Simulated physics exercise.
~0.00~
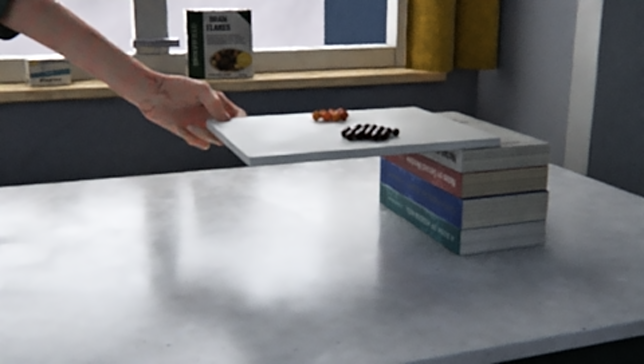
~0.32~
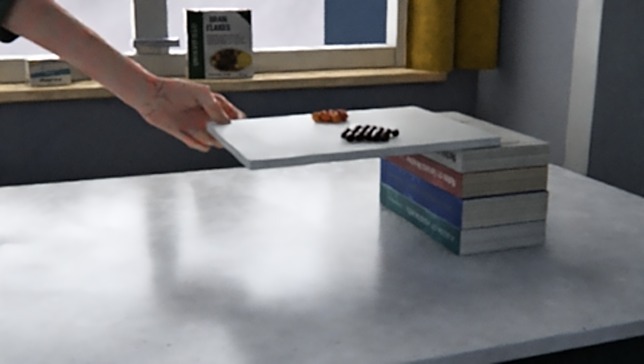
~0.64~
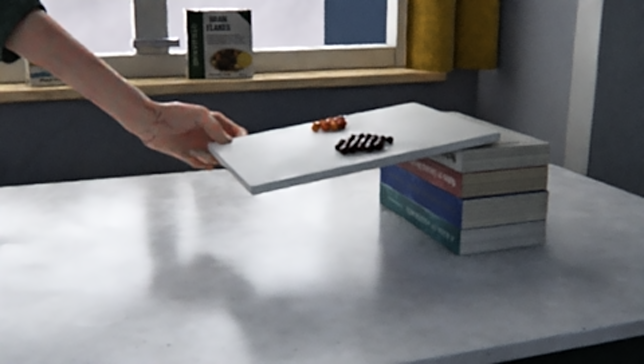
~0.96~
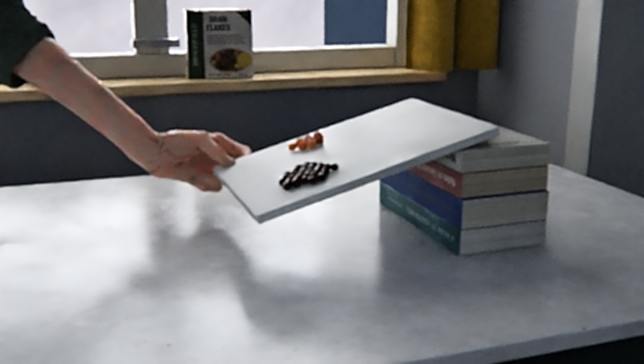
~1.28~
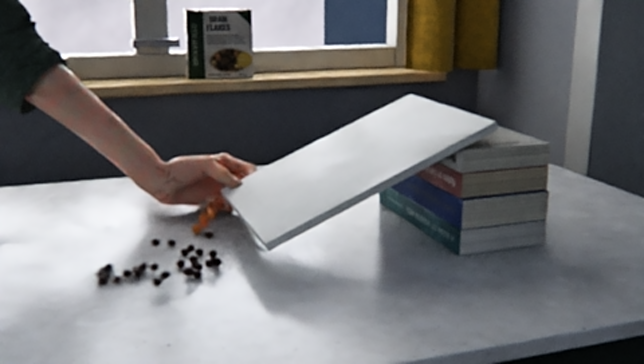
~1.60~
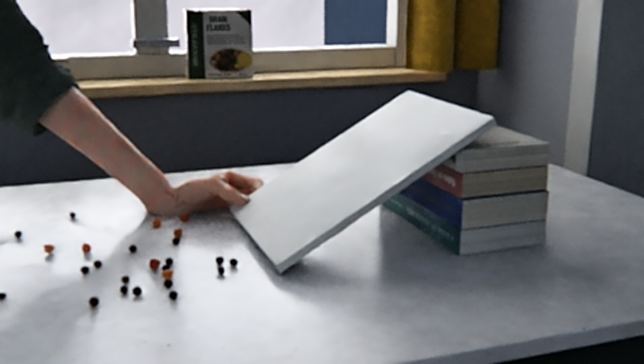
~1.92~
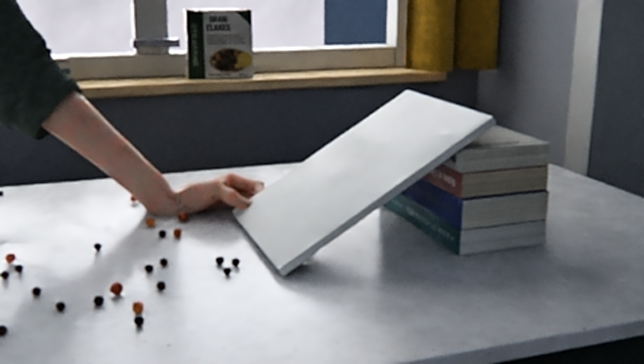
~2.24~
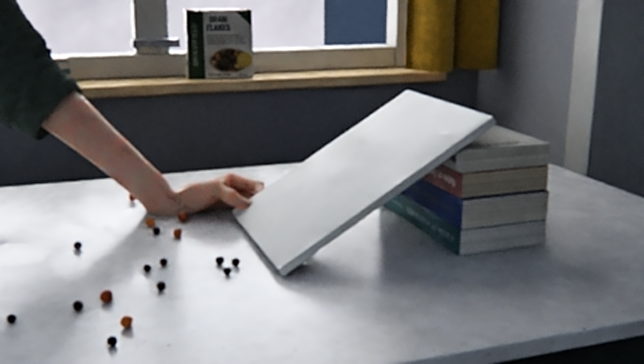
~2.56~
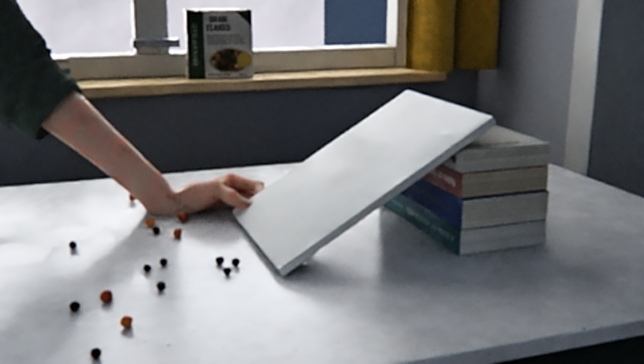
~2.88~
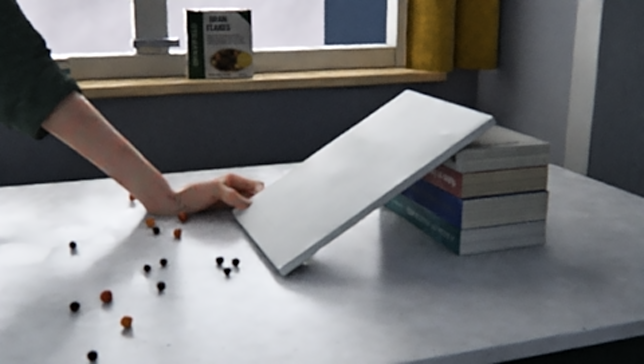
On a grey counter, a hand lowers a board and dark and orange beads scatter left.
